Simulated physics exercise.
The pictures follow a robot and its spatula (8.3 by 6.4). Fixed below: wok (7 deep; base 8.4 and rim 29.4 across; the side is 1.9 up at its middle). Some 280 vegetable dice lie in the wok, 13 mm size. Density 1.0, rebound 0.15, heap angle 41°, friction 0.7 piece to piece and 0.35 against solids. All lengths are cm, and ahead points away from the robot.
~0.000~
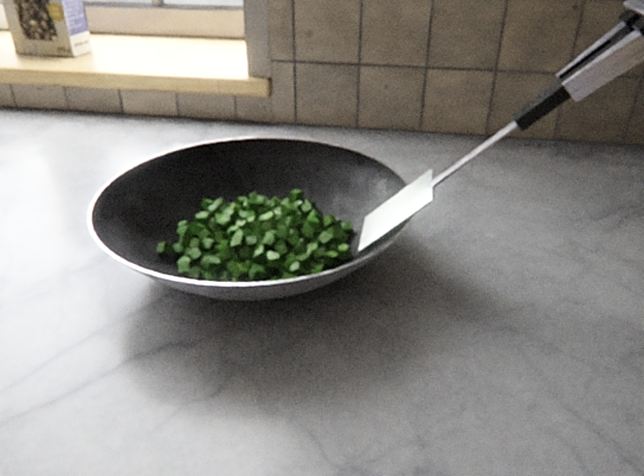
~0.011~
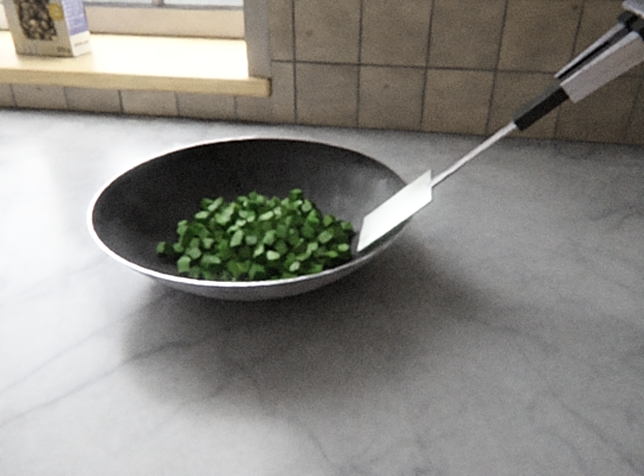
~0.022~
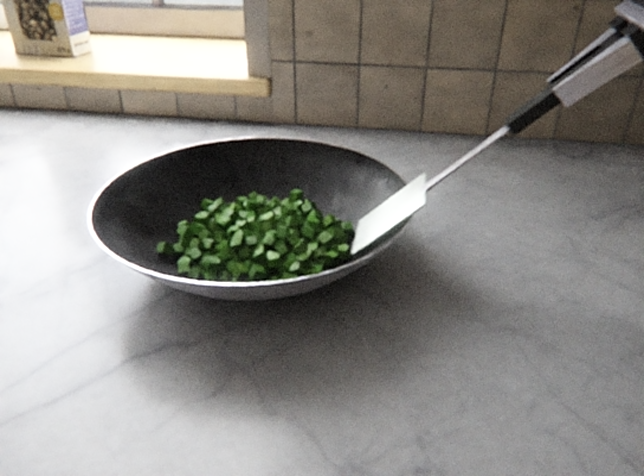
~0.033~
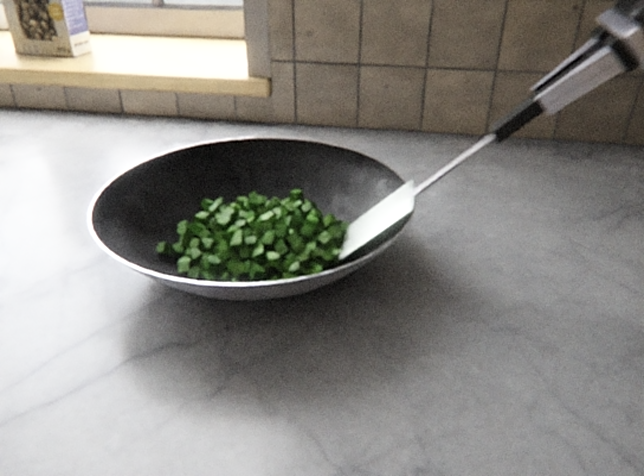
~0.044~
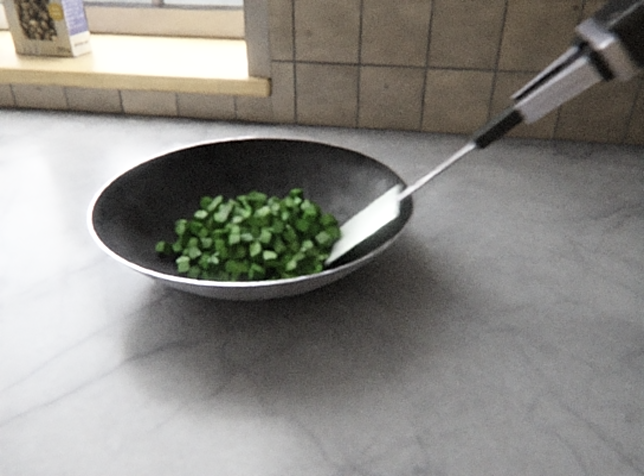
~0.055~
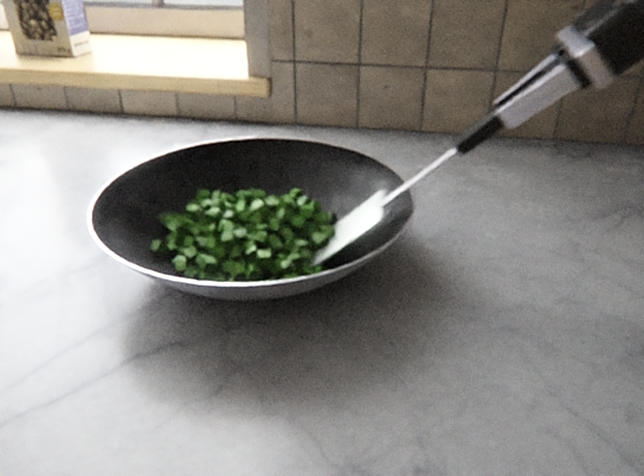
The footage shows a robot arm holding a spatula at the right side of a dark wok of chopped green vegetables on a gray countertop; the spatula slides slowly down and left into the pile, nudging the pieces slightly leftward.
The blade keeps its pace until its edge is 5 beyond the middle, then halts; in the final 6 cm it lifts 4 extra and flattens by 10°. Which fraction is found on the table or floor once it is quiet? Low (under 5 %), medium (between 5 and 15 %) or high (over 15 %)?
Answer: Medium; between 5 and 15 % of the vegetable dice finish on the table or floor.
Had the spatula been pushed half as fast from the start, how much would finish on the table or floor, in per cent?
It would be near 0 per cent.
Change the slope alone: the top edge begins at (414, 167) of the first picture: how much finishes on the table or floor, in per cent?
About 10 per cent.
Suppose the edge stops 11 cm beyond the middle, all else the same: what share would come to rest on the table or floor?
It would be near 45 per cent.
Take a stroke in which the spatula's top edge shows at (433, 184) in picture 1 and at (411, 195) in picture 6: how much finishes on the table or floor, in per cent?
Some 0 per cent.
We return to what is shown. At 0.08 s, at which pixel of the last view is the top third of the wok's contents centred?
Around (223, 215).
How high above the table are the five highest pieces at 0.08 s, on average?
Some 6 cm.
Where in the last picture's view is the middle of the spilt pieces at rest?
At about (40, 241).
After 0.08 s, sloping 44°, highest piece 6 above the table; 279 in the wok.
After 0.11 s, sloping 41°, highest piece 9 above the table; 278 in the wok, 1 on the blade or in flight.
After 0.32 s, sloping 34°, highest piece 8 above the table; 256 in the wok, 12 on the table or floor, 11 on the blade or in flight.
After 1.37 s, sloping 34°, highest piece 6 above the table; 256 in the wok, 23 on the table or floor.
At rest, 256 in the wok, 23 on the table or floor. That is 8 % on the table or floor.
